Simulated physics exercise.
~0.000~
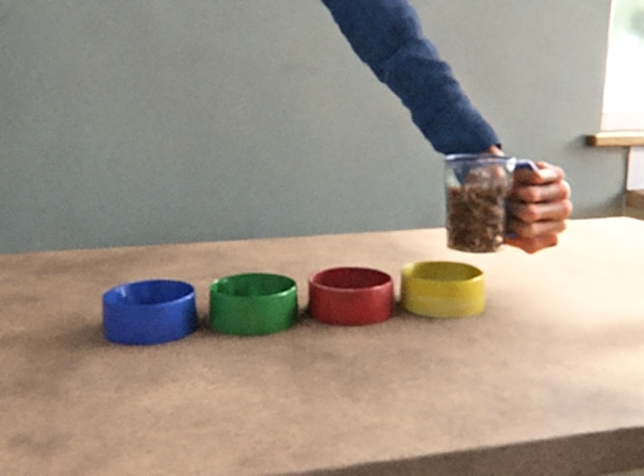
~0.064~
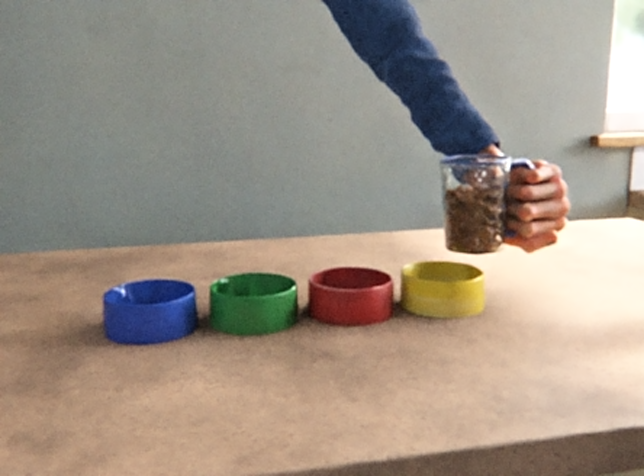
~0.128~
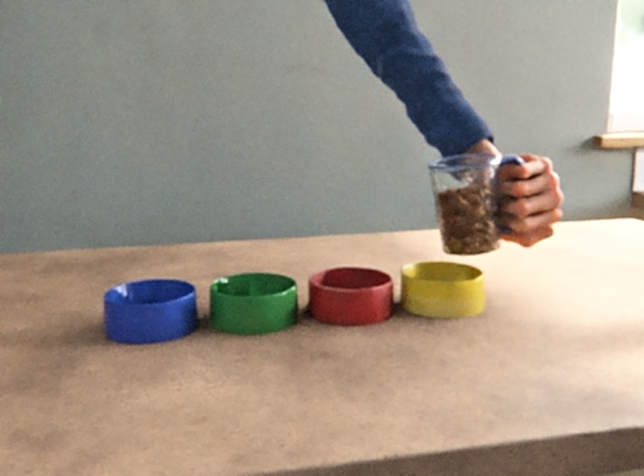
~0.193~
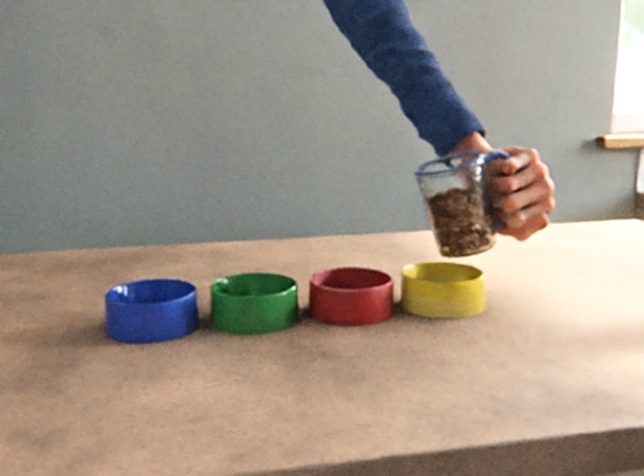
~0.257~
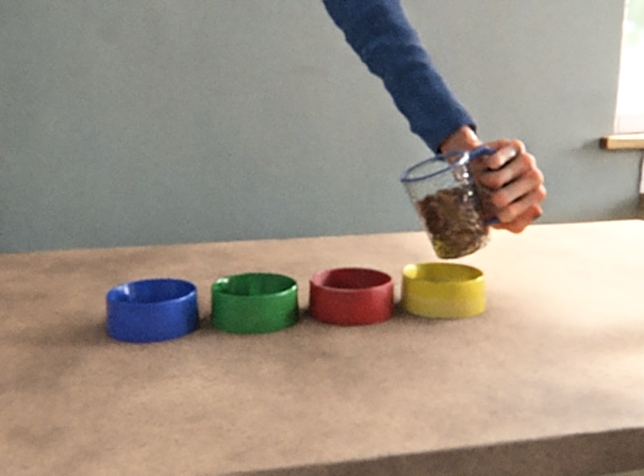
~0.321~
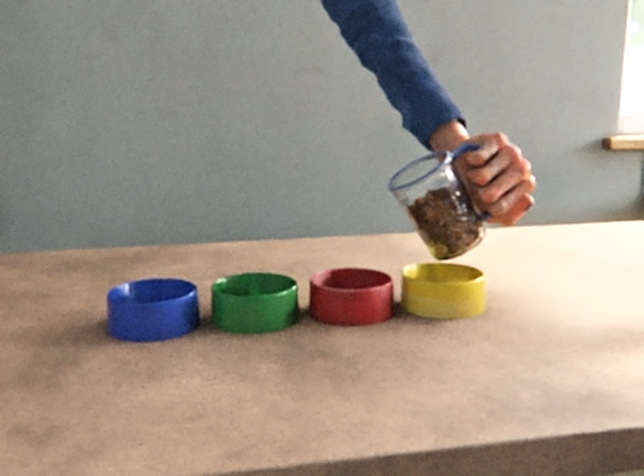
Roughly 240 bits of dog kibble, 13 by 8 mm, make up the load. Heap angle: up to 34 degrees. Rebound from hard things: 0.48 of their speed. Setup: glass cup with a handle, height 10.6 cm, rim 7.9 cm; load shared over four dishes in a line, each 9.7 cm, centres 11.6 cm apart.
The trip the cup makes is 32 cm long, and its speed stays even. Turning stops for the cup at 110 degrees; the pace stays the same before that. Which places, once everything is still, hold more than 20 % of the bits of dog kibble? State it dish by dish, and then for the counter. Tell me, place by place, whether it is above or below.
One by one: Red dish: The count there will be a fifth or smaller. Blue dish: The count there will be bigger than a fifth. Green dish: The count there will be bigger than a fifth. Yellow dish: The count there will be a fifth or smaller. Counter: The count there will be a fifth or smaller.
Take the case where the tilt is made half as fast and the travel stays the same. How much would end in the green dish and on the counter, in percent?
Result - green dish: 0; counter: 0.
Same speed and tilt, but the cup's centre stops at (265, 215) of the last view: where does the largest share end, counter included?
Most of it ends up at green.
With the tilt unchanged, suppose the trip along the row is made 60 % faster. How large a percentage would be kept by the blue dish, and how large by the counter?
Shares: Blue 90, counter 0.
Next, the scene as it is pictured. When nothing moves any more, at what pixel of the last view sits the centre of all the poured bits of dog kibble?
Near (204, 309).
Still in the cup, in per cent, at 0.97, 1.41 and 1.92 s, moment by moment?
About 95, 50, 15 per cent.
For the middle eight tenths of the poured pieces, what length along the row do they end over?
Close to 13 centimetres along the dishes.
After 0.97 s, tilt 106 degrees; cup holds 95 %, green 5 %.
Then, at 1.41 s, tilt 110 degrees; cup holds 50 %, green 45 %.
Then, at 1.92 s, tilt 110 degrees; cup holds 15 %, blue 30 %, green 45 %.
At rest (3.3 s), red 0 %, blue 45 %, green 45 %, yellow 0 %, counter 10 %, cup 5 %.
